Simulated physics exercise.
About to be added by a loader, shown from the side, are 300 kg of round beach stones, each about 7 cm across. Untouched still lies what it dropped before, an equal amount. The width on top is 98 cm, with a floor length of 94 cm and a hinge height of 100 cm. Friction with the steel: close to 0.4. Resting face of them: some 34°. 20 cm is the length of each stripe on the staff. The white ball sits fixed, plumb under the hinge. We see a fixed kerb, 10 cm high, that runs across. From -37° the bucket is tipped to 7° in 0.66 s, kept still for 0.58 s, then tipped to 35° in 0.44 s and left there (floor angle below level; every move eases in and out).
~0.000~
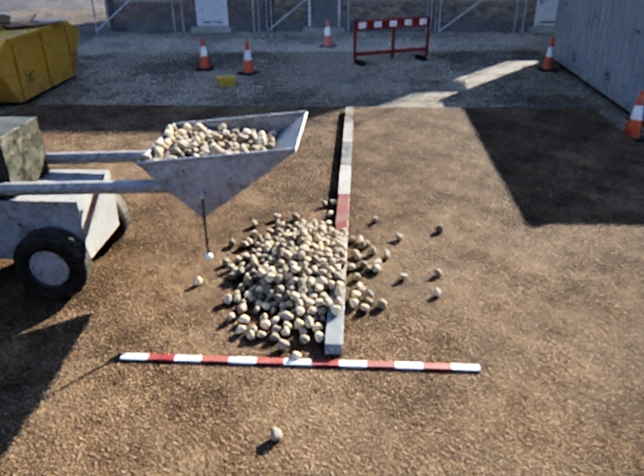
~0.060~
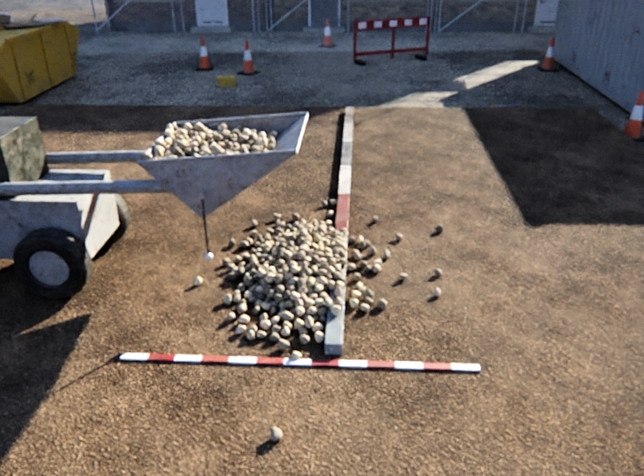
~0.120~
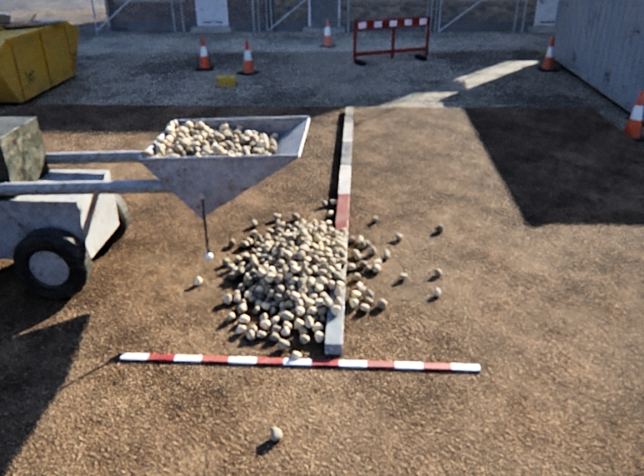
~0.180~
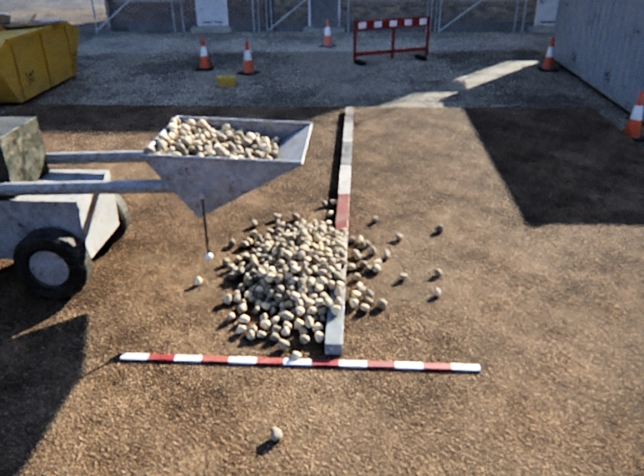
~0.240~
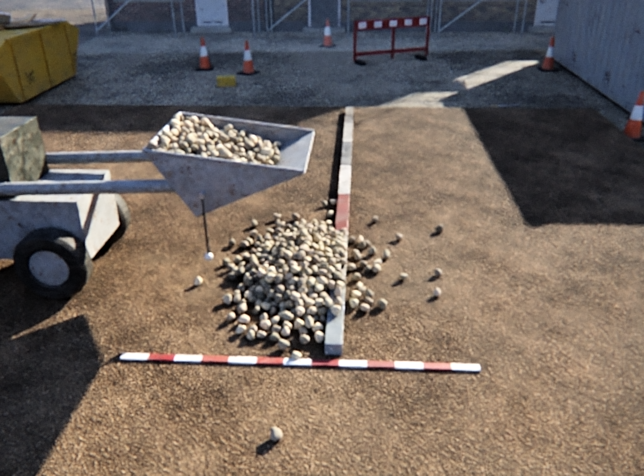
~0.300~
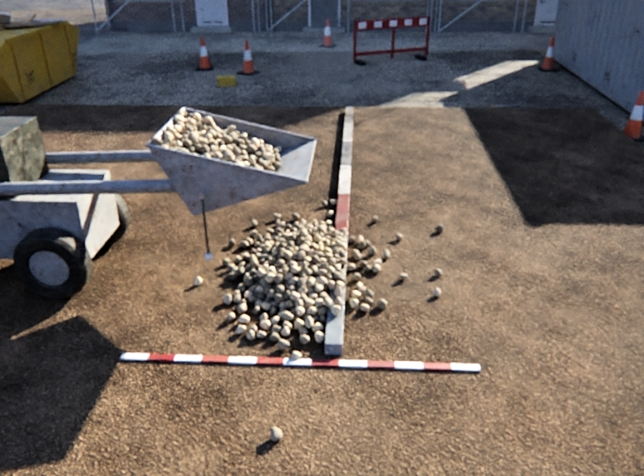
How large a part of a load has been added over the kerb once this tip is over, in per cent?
Around 46 per cent is added.
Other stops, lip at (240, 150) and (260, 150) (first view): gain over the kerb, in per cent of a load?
0 % and 10 %.
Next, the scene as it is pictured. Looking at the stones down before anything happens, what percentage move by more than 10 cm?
I'd say roughly 10 per cent of them.
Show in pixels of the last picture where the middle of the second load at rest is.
Around (335, 260).
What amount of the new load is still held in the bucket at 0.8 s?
Close to 100 per cent of the load.
After 0.5 s the floor is at 1°; in per cent of one load, 100 in the bucket, 95 on this side of the kerb, 5 over the kerb; the foremost stones are at (407, 258).
After 0.8 s the floor is at 7°; in per cent of one load, 100 in the bucket, 95 on this side of the kerb, 5 over the kerb; the foremost stones are at (407, 258).
After 2.1 s the floor is at 35°; in per cent of one load, 21 in the bucket, 155 on this side of the kerb, 24 over the kerb; the foremost stones are at (430, 260).
After 4.7 s the floor is at 35°; in per cent of one load, 0 in the bucket, 149 on this side of the kerb, 51 over the kerb; the foremost stones are at (448, 271). Net gain over the kerb, 46.
